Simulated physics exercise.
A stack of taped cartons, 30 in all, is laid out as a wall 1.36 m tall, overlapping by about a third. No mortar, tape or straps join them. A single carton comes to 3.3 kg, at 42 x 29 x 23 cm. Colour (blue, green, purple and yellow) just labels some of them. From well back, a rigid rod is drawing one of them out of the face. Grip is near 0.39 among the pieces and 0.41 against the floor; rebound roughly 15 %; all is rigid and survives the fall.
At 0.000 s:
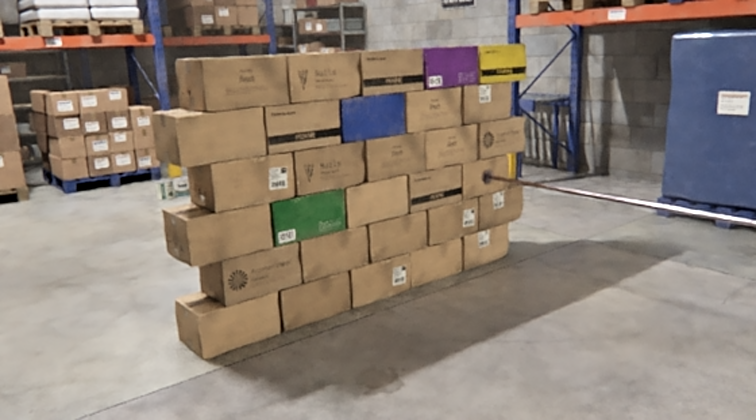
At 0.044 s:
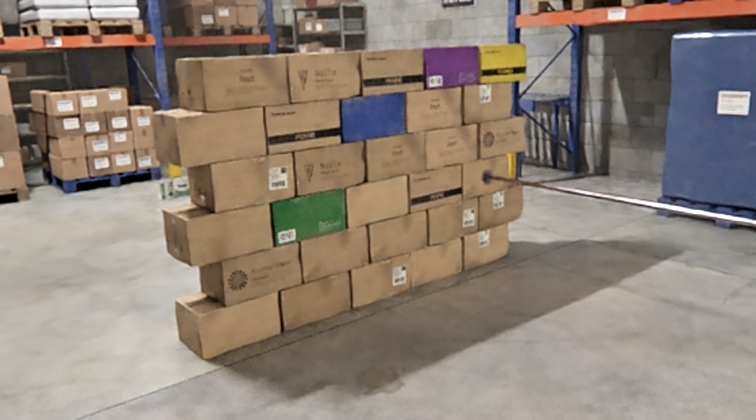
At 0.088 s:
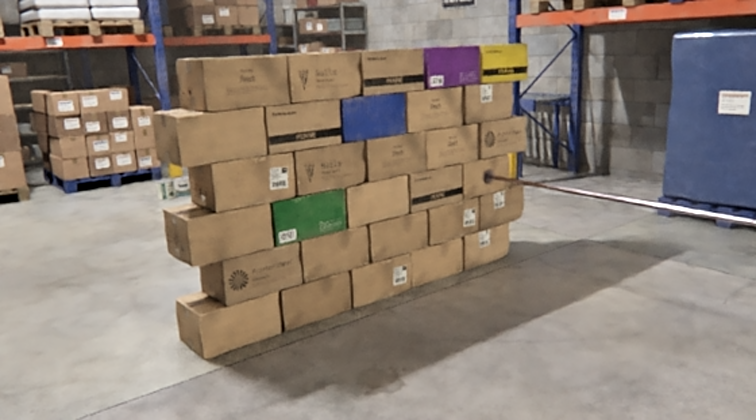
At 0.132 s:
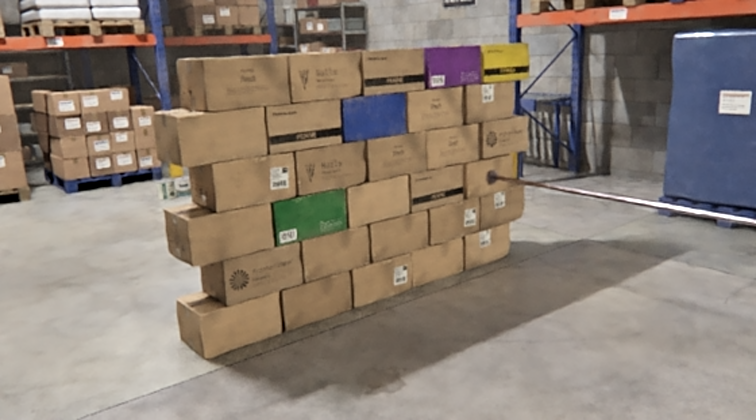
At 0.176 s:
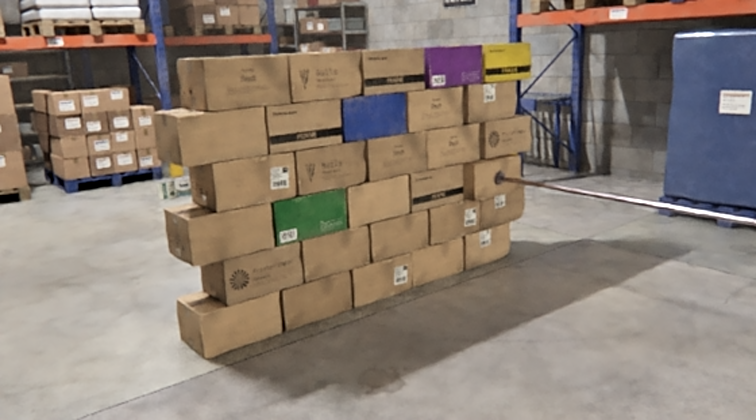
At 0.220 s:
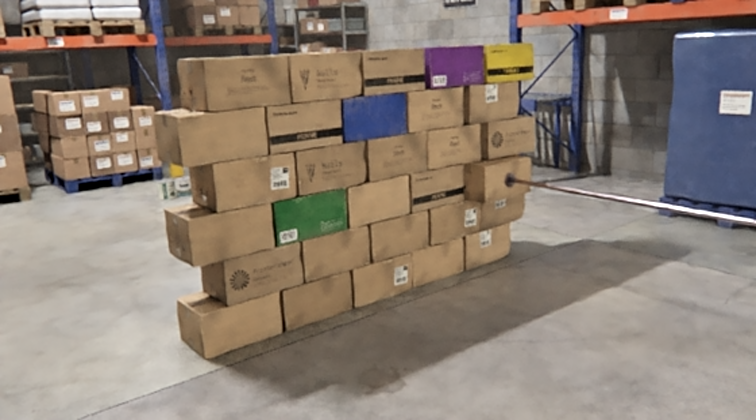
A thin rod, reaching in from the right, stays still at first against a carton near the right end of a staggered cardboard wall in a warehouse. It then slowly draws that carton partway out to the right, while the yellow and purple cartons on top shift very slightly.
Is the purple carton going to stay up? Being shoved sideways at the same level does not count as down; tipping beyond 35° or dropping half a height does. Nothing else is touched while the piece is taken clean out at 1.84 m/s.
It drops.
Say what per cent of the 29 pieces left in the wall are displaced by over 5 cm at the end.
It is 15 per cent.
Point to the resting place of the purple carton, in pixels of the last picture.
Near (506, 195).
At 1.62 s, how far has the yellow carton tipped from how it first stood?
Some 180°.
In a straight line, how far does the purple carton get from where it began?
Some 195 cm.
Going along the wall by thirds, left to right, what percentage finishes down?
In per cent: Left 0, middle 0, right 50.
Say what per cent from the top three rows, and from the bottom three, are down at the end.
From the top 30, from the bottom 10 per cent.
By 0.66 s, 3 of the 29 other cartons down; purple carton moved 9 cm; yellow carton tilted 47°, 24 cm lower.
By 1.62 s, 5 of the 29 other cartons down; purple carton upside down; yellow carton upside down.
When it is over (2.8 s), 5 of the 29 other cartons down; purple carton 1.13 m lower; yellow carton upside down; blue carton unmoved. In pixels of the last frame, middles, purple carton near (506, 195), yellow carton near (631, 227).
